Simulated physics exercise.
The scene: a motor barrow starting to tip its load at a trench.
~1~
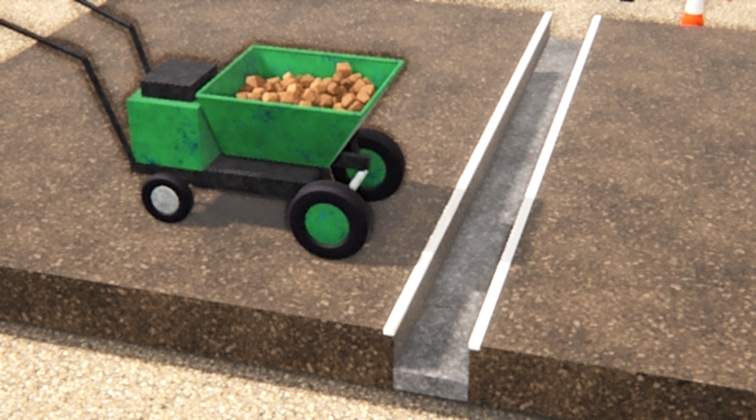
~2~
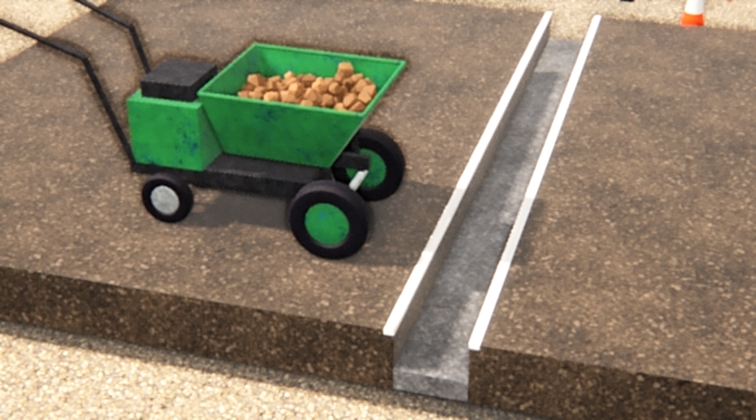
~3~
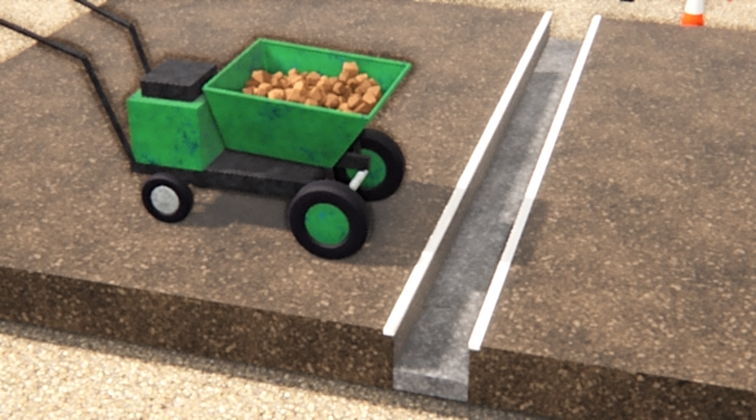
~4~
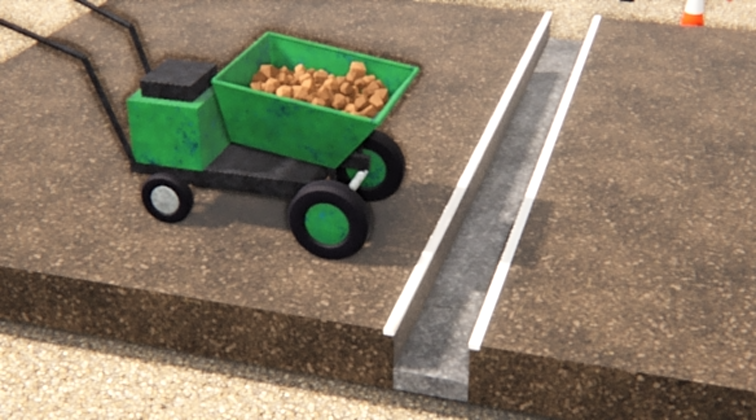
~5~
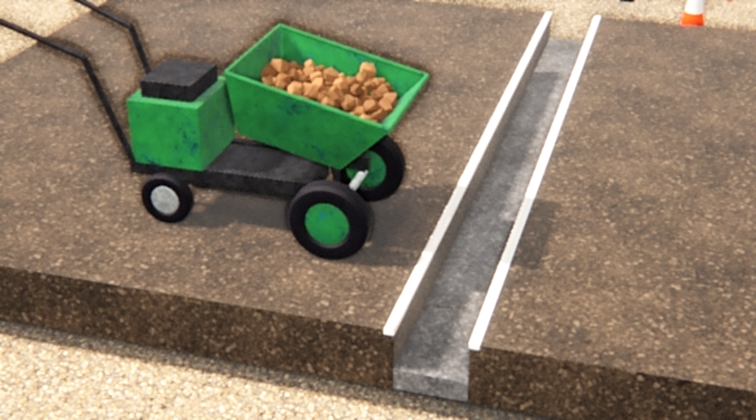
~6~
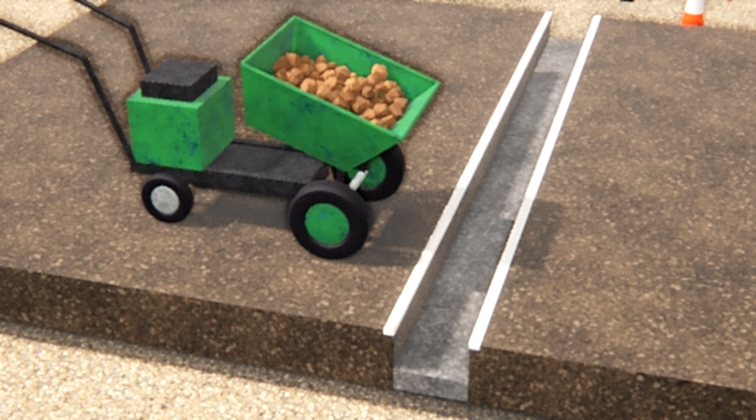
The green skip of a small motor barrow, loaded with brown clods, sits almost level beside a narrow, white-edged trench. Its back end rises gradually and its front lip edges to the right and dips, until the skip is clearly tilted, the clods still inside and the wheels staying in place.
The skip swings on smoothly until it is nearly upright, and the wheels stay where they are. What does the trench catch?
The trench takes over half.
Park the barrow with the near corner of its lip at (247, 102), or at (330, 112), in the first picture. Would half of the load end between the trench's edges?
At the first place the smaller part, at the second over half.
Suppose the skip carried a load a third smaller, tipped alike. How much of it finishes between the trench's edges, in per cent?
Some 90 per cent.
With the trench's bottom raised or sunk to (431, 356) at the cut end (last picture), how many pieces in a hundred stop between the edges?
Roughly 50 in a hundred.
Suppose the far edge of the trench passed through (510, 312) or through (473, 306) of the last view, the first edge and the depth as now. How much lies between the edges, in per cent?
Near 90 % and 60 %.
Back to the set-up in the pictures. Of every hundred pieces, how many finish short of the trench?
Roughly 0 in a hundred.
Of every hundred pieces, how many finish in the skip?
About 0 per cent.
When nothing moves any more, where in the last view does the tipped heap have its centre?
At about (486, 264).
Soon, skip tipped steeply; all in the skip.
A while on, skip tipped right over; most in the skip; about a quarter in or heaped over the trench; a small part beyond it; a stray few falling.
Towards the end, skip tipped right over; a small part in the skip; about two thirds in or heaped over the trench; about a quarter beyond it.
Finally, skip tipped right over; a stray few in the skip; most in or heaped over the trench; about a quarter beyond it.
